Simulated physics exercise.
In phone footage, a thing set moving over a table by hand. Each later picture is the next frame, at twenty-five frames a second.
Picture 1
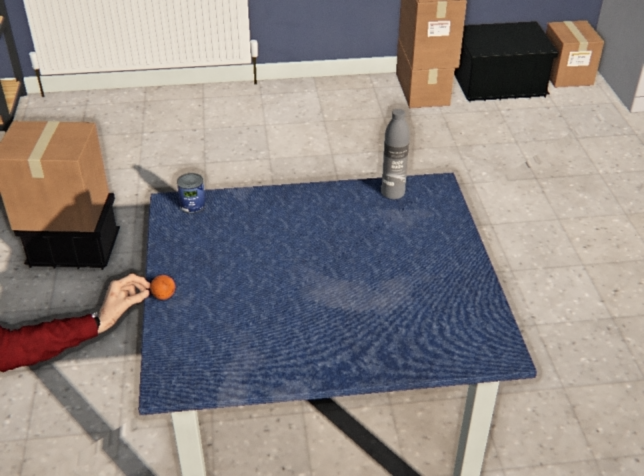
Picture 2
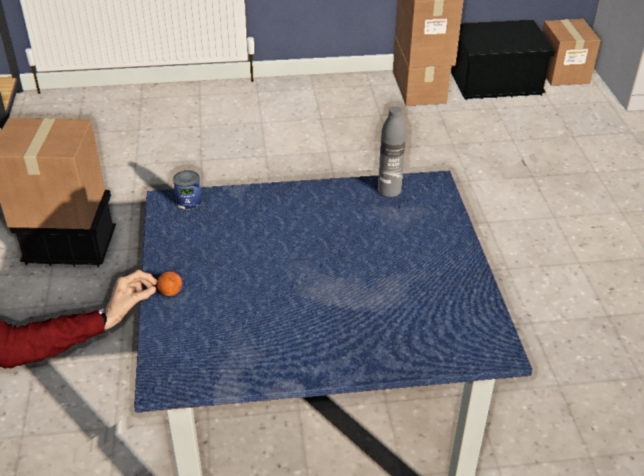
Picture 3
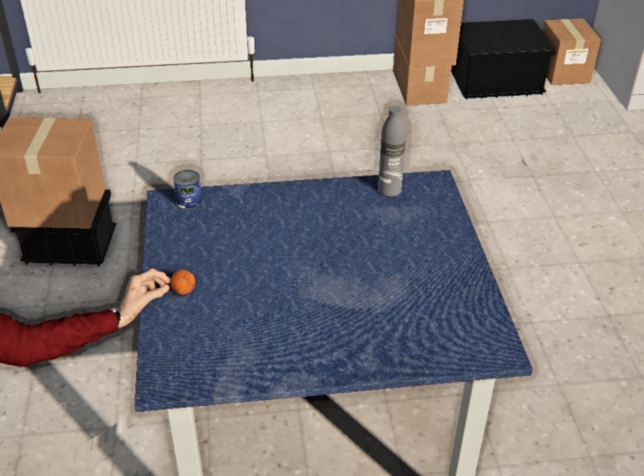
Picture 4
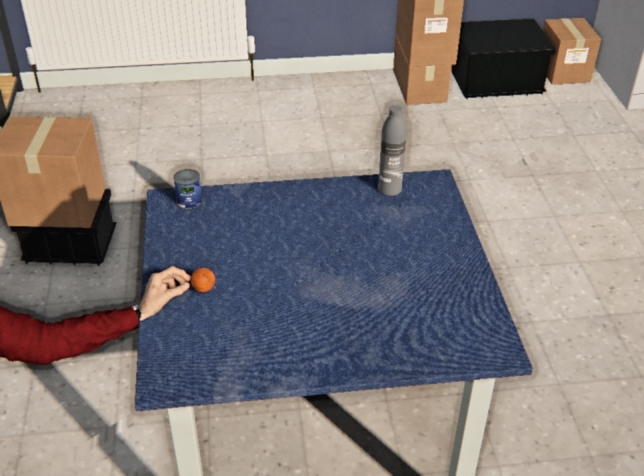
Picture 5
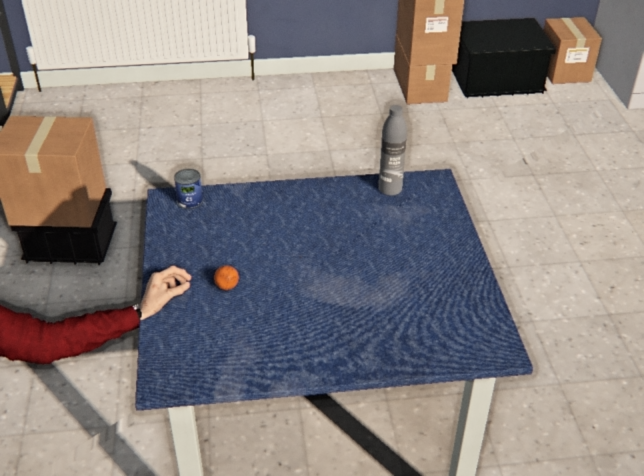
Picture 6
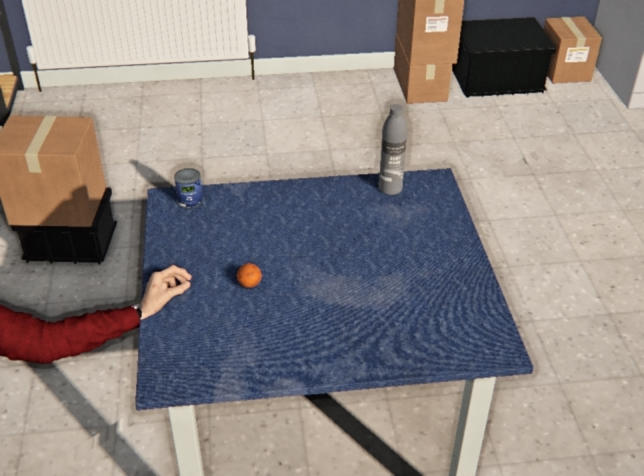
A hand in a red sleeve reaches in from the left over a blue-topped table, seen from above in a pale-tiled room with a white radiator and stacked boxes behind. A small blue can stands at the table's back left corner, a grey bottle at the back right, and an orange ball sits at the fingertips. The hand pushes the ball rightward, then stays still as it rolls farther right, while the view shifts very slightly early on.
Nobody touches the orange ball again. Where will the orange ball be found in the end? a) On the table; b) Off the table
Option b: Off the table.
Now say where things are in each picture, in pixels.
Under the hand; orange ball (163, 287), in the first picture.
Under the hand; orange ball (169, 284), in the second picture.
Under the hand; orange ball (183, 282), in the third picture.
Orange ball (203, 280), in the fourth picture.
Orange ball (226, 278) rolled about its own width, in the fifth picture.
Orange ball (249, 276) rolled well along, in the sixth picture.
Then, 0.40 s after the last picture, orange ball rolled well along near (451, 260).
Then, 0.90 s after the last picture, orange ball now off the table.
By the end, off the table, orange ball.
